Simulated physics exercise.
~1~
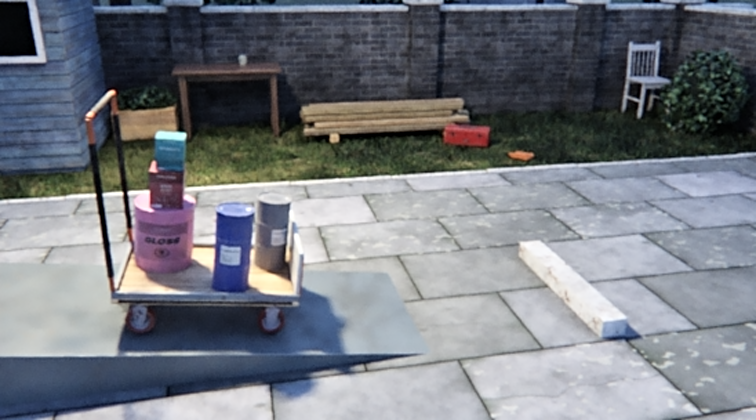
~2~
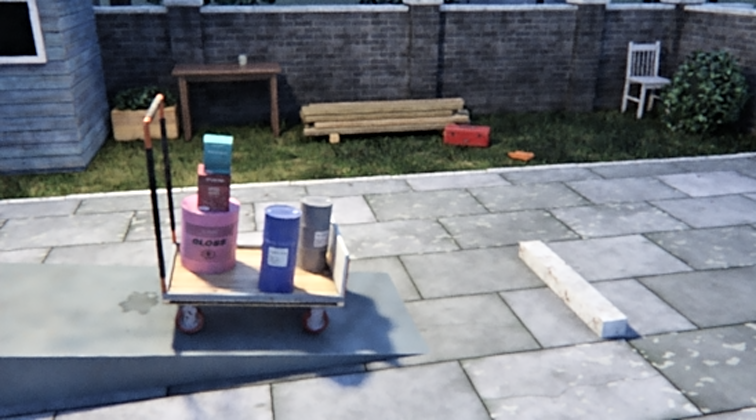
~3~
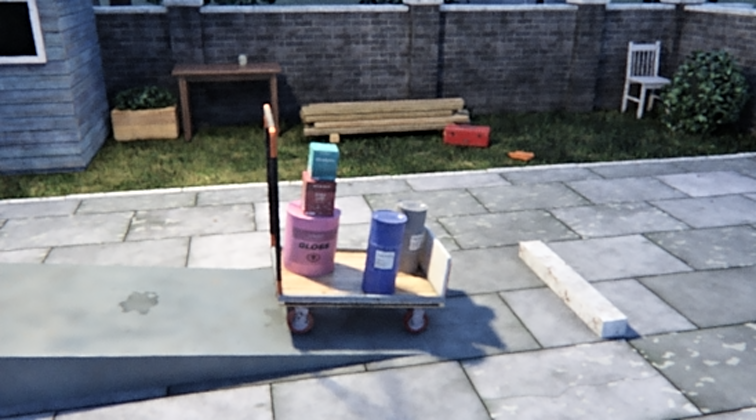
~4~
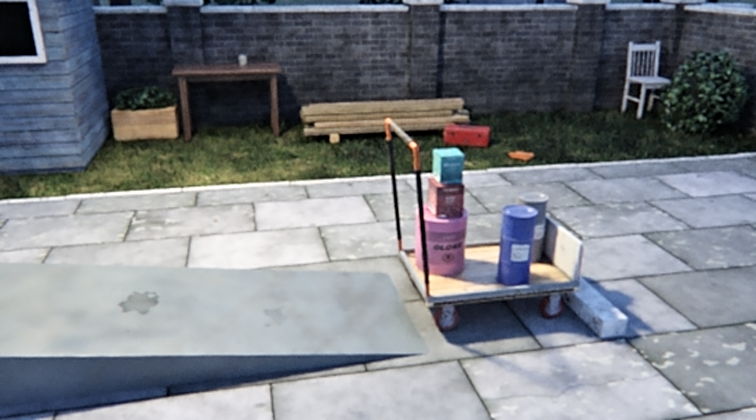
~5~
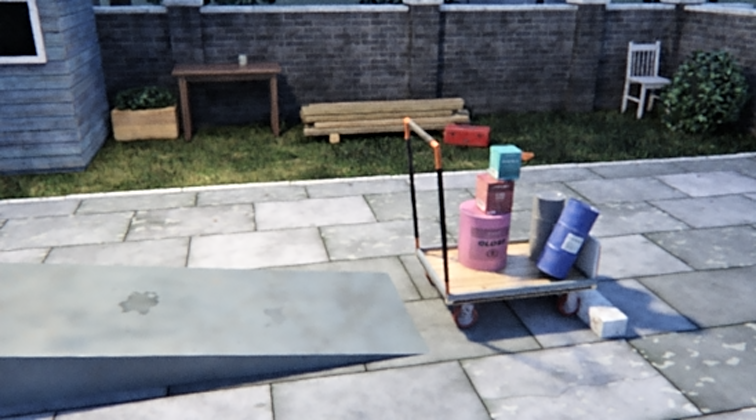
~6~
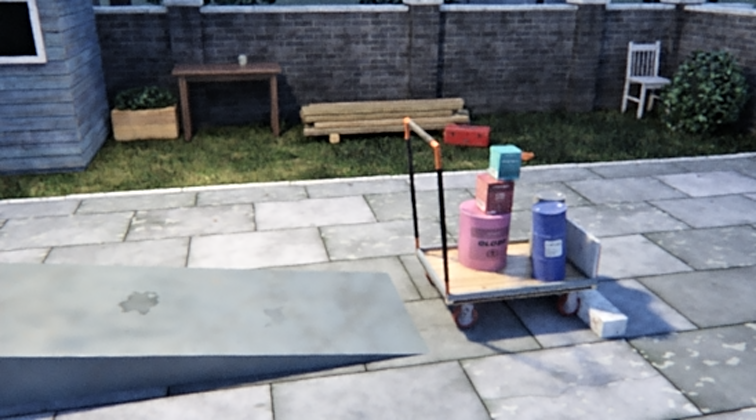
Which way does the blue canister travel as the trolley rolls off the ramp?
The blue canister travels to the right, carried along on the trolley towards the kerb.
